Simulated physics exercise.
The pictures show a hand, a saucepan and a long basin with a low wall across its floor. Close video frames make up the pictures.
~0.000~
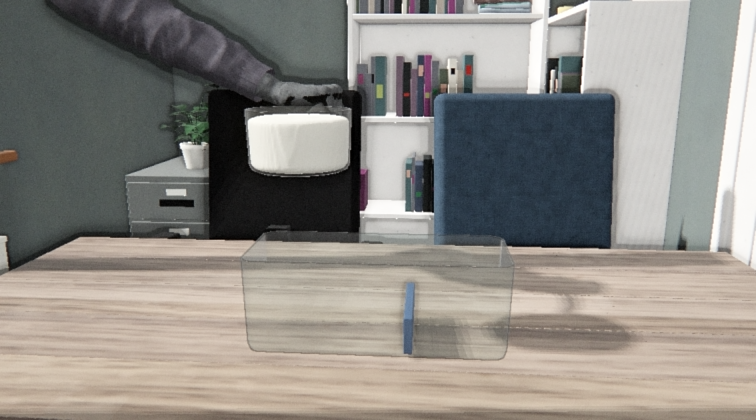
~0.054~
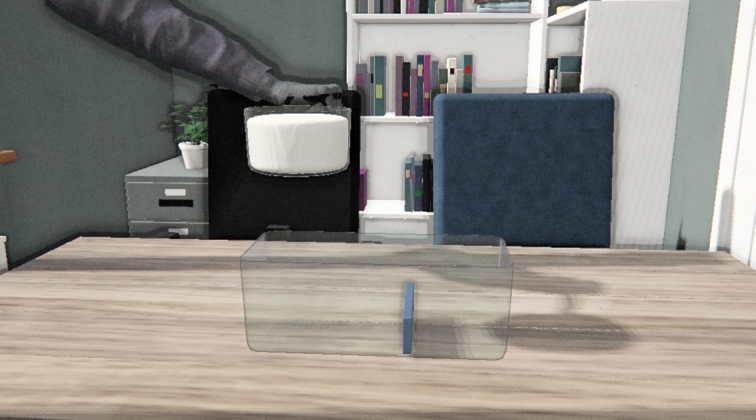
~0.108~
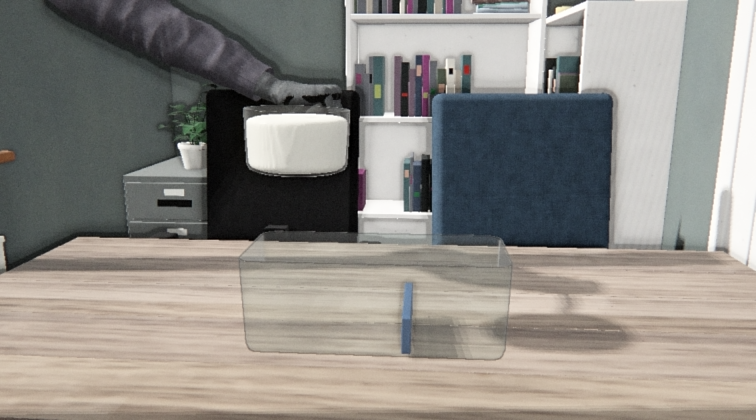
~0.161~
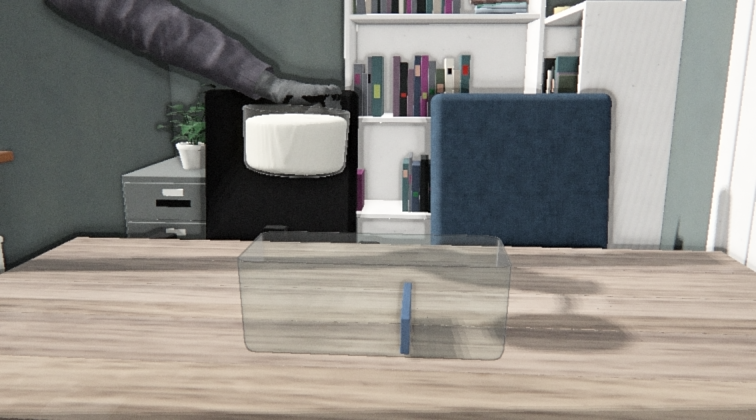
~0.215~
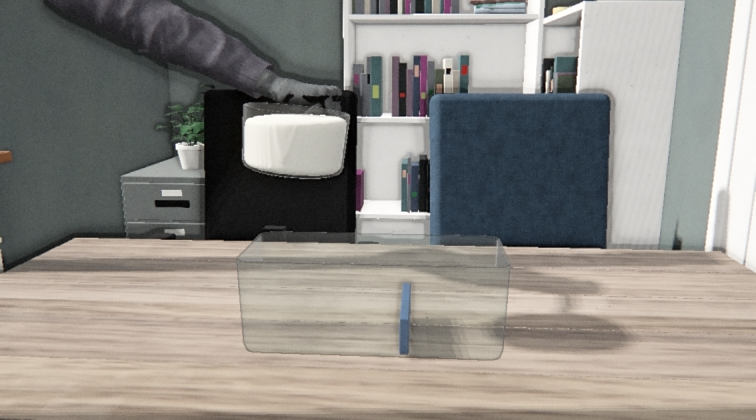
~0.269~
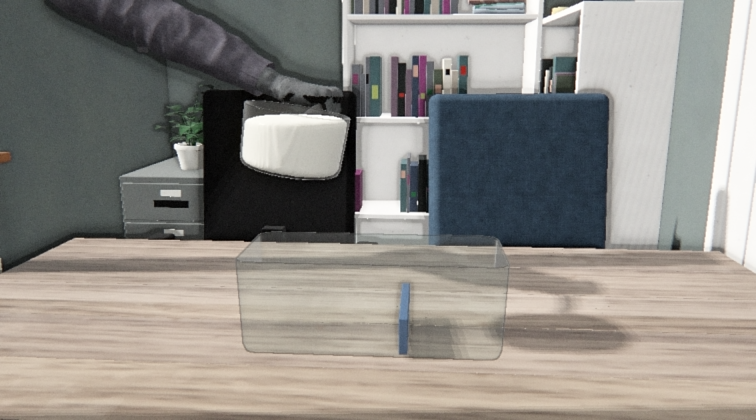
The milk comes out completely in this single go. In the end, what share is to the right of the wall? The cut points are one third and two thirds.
The share right of the wall is between one third and two thirds.
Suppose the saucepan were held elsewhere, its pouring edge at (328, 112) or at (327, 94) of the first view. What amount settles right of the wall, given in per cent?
In turn 10 and 20 in a hundred.
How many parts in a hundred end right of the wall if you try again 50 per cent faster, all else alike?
Near 40 %.
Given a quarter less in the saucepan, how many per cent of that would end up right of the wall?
That share would be some 30 parts in a hundred.
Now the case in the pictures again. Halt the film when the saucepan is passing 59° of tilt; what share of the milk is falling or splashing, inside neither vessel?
About 25 per cent.
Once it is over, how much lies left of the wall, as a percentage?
I'd estimate around 50 per cent.
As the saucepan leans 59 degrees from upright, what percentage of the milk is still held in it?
It keeps around 65 per cent at that angle.
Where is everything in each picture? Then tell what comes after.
The first picture shows tilt 0°; pouring edge (350, 111); surface from (251, 118) to (349, 119); the long basin's rim runs from (253, 246) to (508, 252); the wall's top is at (410, 300).
The second picture shows tilt 0°; pouring edge (349, 111); surface from (251, 119) to (348, 119).
The third picture shows tilt 2°; pouring edge (349, 113); surface from (250, 118) to (347, 120).
The fourth picture shows tilt 4°; pouring edge (348, 115); surface from (249, 119) to (346, 120).
The fifth picture shows tilt 6°; pouring edge (348, 117); surface from (248, 119) to (347, 121).
The sixth picture shows tilt 10°; pouring edge (349, 121); surface from (249, 120) to (347, 121).
A moment on, the saucepan is tipped part way and 64 per cent is still to pour, 5 is left of the wall and 5 right of it.
Next, the saucepan is tipped on its side and 14 per cent is still to pour, 26 is left of the wall and 48 right of it.
Then the saucepan is tipped right over and 1 per cent is still to pour, 48 is left of the wall and 49 right of it.
Later the saucepan is tipped right over and 0 per cent is still to pour, 50 is left of the wall and 49 right of it.
At rest 50 per cent lies left of the wall, 49 right of it and 1 outside.
